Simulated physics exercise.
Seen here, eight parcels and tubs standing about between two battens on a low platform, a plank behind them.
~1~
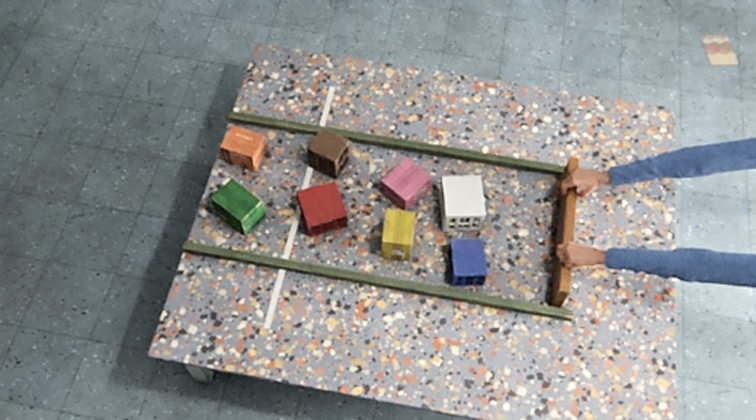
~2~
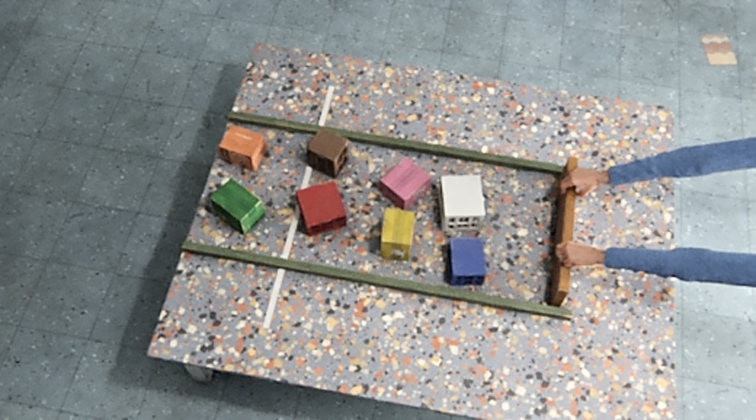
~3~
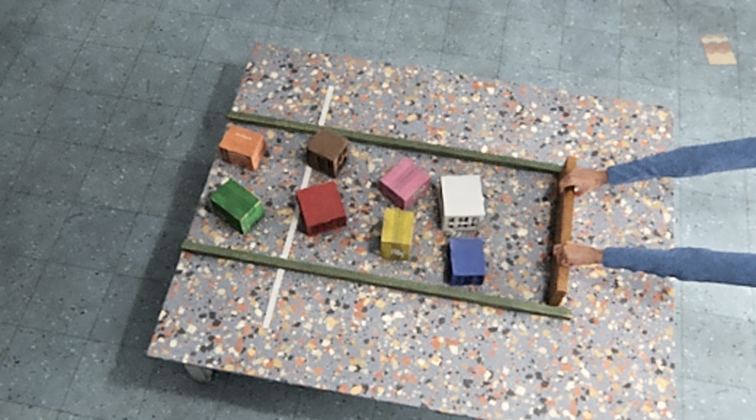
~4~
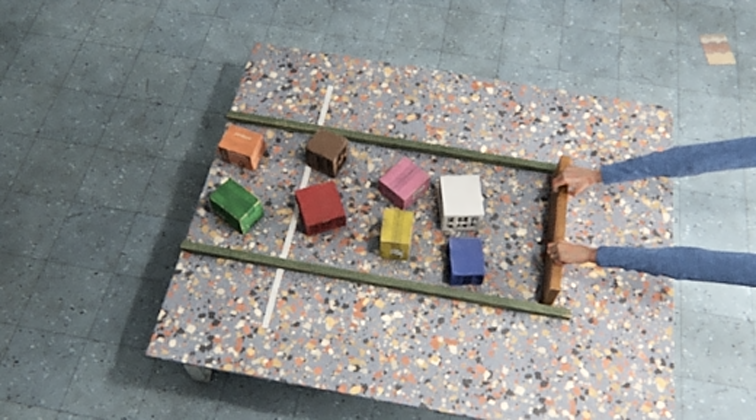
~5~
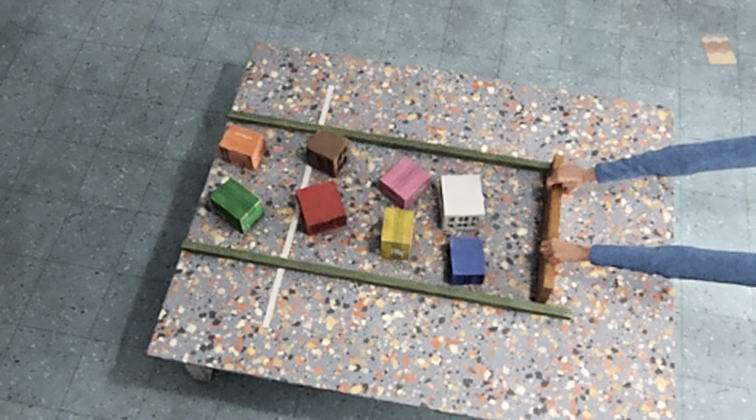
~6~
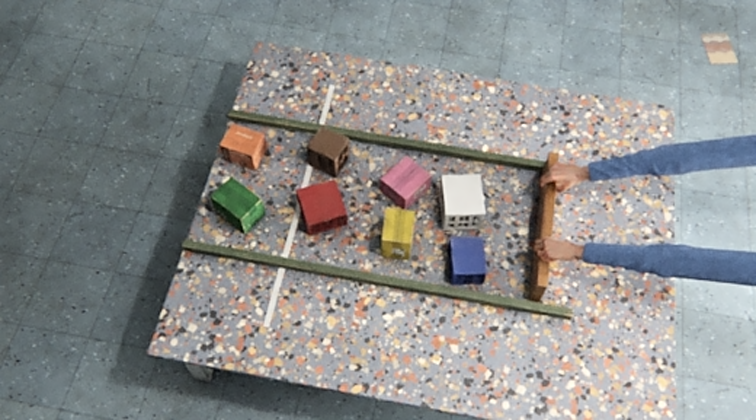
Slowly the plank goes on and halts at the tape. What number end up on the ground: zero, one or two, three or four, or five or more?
As it turns out, the number that fall off is one or two.
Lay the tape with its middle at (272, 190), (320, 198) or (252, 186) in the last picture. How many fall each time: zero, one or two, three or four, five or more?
Taking them in turn, either three or four; zero; at least five.
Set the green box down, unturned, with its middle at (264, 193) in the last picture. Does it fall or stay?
The green box drops off.
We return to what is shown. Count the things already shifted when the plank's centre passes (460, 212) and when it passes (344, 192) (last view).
By then 3, and 7.
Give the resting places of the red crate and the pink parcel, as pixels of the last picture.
First (212, 191), then (252, 167).
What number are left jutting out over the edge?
2 of them.
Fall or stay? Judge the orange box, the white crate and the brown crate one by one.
The orange box does not fall; the white crate stays on; the brown crate survives.
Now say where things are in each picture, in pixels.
The first picture shows orange box (244, 149); green box (239, 207); brown crate (329, 154); plank (565, 231); tape (302, 197).
The second picture shows green box (238, 207); yellow parcel (397, 235).
The third picture shows brown crate (328, 153); blue crate (466, 262).
The fourth picture shows orange box (242, 148); white crate (460, 203).
The fifth picture shows green box (238, 206); plank (550, 228).
The sixth picture shows orange box (244, 147); green box (238, 205); brown crate (329, 152); plank (544, 226); tape (302, 195).
A little later, none off yet; orange box at rest near (244, 147); green box at rest near (238, 205); brown crate at rest near (329, 152).
Next, none off yet; orange box at rest near (244, 147); green box shifted a little near (213, 205); brown crate shifted about its own width near (298, 139).
When it is over, the number that fall off is one or two; down, green box.
